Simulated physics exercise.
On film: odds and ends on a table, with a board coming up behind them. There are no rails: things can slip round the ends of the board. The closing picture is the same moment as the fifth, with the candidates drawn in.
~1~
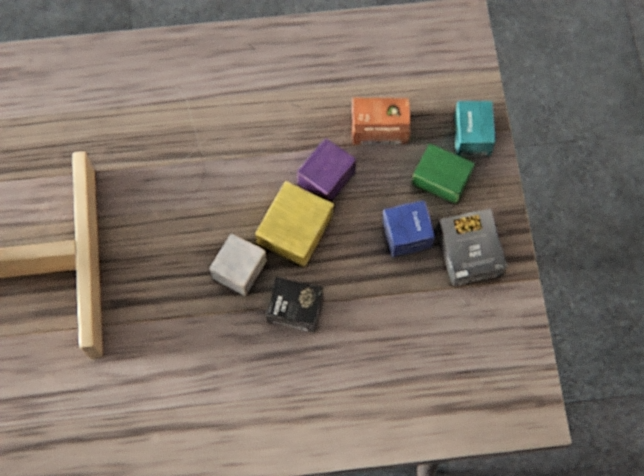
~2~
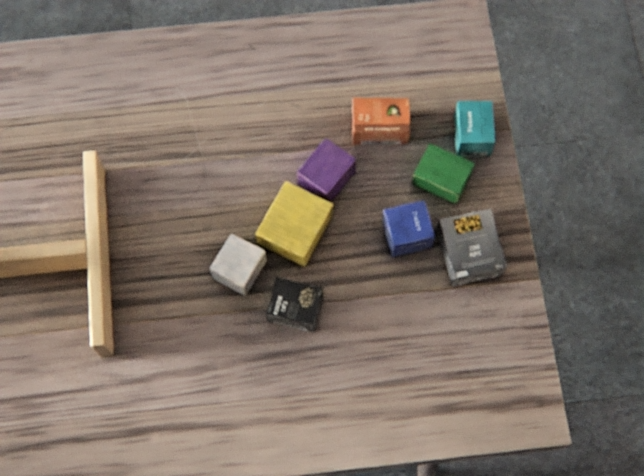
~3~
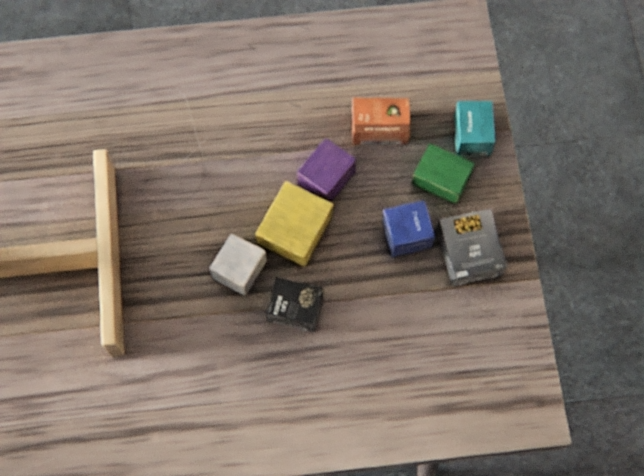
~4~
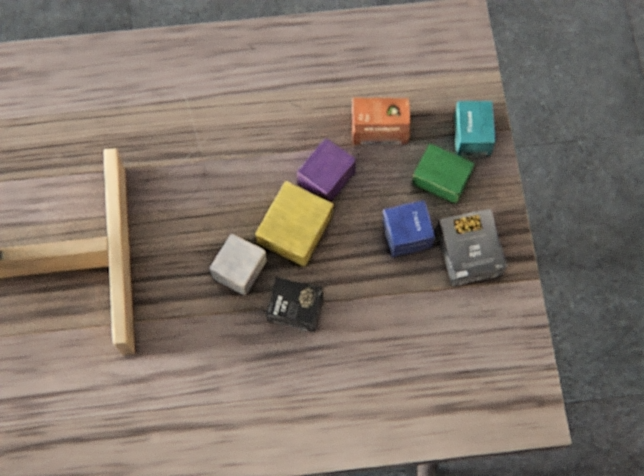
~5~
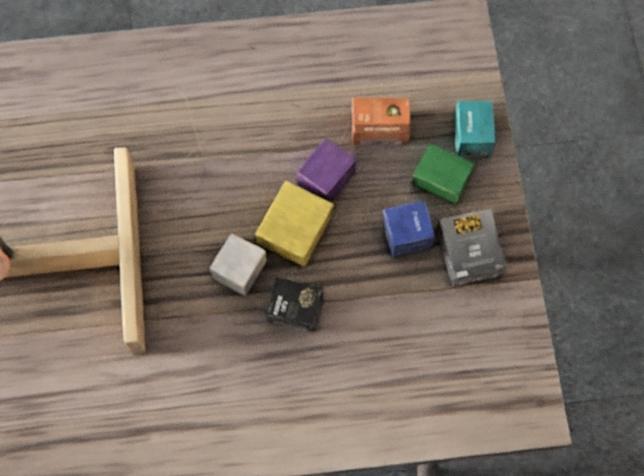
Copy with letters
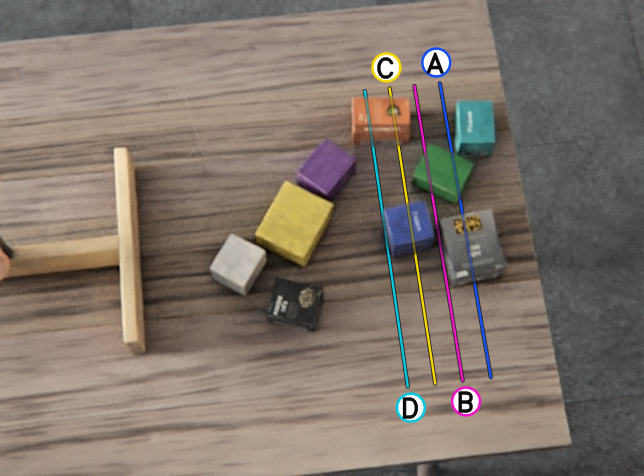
A hand came into view at the left edge, holding the handle of a wooden T-shaped board that slid slowly right across the table, while the colourful blocks and small packets stayed still.
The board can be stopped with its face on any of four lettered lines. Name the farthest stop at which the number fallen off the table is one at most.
Up to line B.
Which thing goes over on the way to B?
It is the grey packet.
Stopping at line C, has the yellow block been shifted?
By then, yes.
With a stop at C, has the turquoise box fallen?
No.
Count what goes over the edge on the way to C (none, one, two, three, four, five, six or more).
The count is none.
On the marked copy, A at (464, 223); B at (437, 226); C at (411, 228); D at (385, 231).
With B. Early on, board (238, 230); black packet (302, 308); purple block (330, 167).
Further on, board (350, 218); grey packet (484, 250); blue packet (434, 229).
At the end, board (436, 209); grey packet over the edge; green block (509, 165); one fallen.
As for the rest, A drops three; C is within the limit but short; D is within the limit but short.
